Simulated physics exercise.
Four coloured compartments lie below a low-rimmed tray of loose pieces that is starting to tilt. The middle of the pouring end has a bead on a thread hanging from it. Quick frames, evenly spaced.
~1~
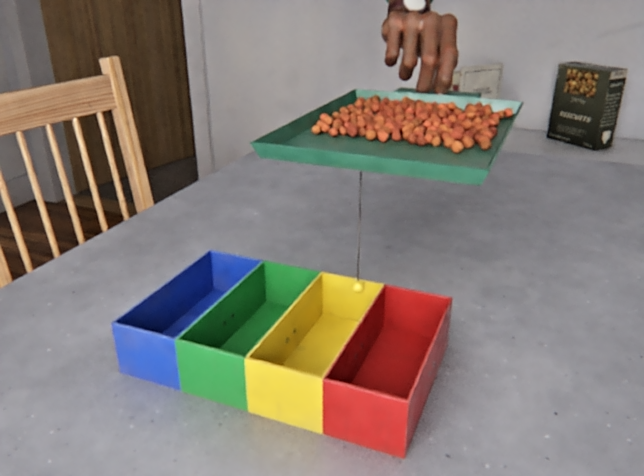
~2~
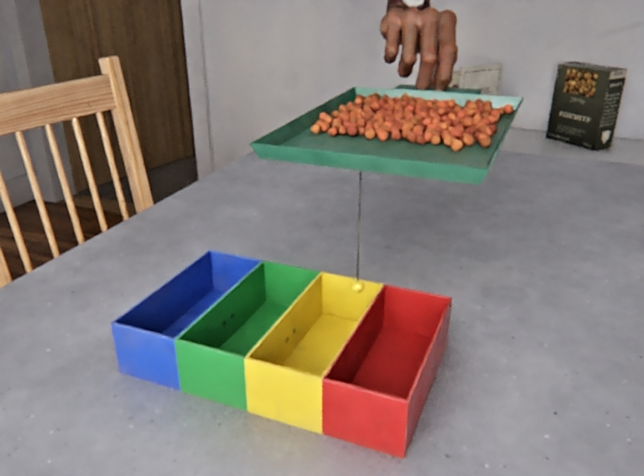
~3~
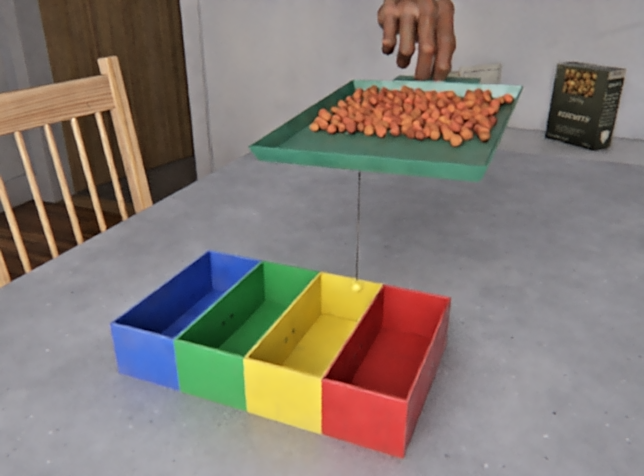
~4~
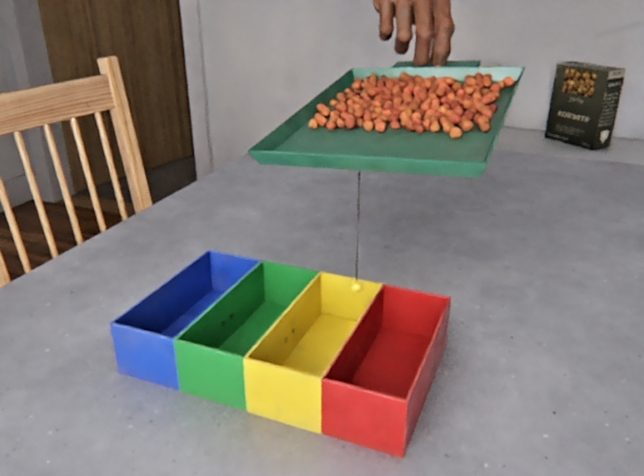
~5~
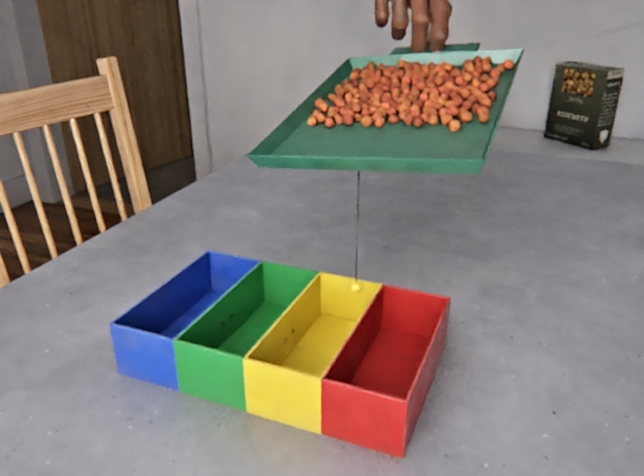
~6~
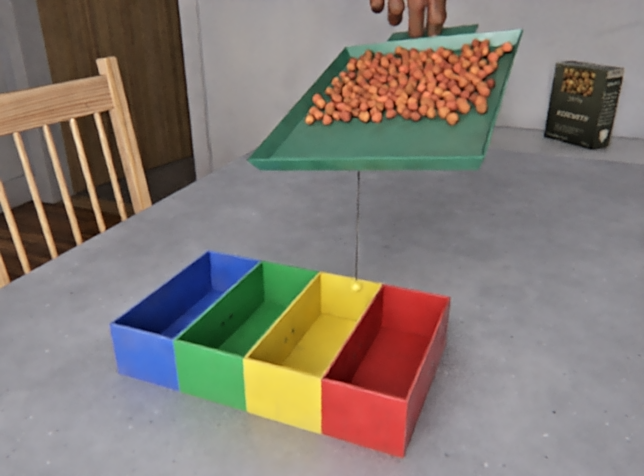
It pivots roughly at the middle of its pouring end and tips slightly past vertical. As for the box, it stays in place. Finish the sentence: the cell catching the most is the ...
... Green cell.
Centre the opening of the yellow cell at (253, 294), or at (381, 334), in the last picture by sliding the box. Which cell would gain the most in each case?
Well, the first time it's the yellow cell, and the second time it's the blue one.
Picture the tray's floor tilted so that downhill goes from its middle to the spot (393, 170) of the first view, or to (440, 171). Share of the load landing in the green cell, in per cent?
Somewhere close to 0 % the first time, 0 % the second.
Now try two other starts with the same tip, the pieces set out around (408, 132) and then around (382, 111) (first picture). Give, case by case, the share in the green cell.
About 60 and 60 per cent.
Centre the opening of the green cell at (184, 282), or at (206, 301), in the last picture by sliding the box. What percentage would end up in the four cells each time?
The first gives 100 %, the second 100 %.
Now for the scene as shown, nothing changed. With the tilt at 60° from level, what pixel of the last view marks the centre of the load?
The load is centred around (284, 176).
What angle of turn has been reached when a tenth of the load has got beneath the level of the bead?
Roughly 55 degrees from level.
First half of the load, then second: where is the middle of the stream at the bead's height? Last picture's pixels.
The leading part at (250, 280), the rest of it at (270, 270).
Just after the last frame, tray tipped steeply; roughly half on the tray; about a tenth in the green cell; about a tenth in the blue cell; about a tenth in the yellow cell; just a few in the red cell; roughly a quarter falling or outside the box.
A moment on, tray tipped right over; roughly two thirds in the green cell; roughly a quarter in the yellow cell; roughly a quarter in the blue cell; just a few in the red cell; just a few falling or outside the box.
Further on, tray tipped past a quarter turn; roughly two thirds in the green cell; roughly a quarter in the yellow cell; roughly a quarter in the blue cell; just a few in the red cell; just a few falling or outside the box.
When it is over, tray tipped past a quarter turn; roughly two thirds in the green cell; roughly a quarter in the yellow cell; roughly a quarter in the blue cell; just a few in the red cell; just a few outside the box.
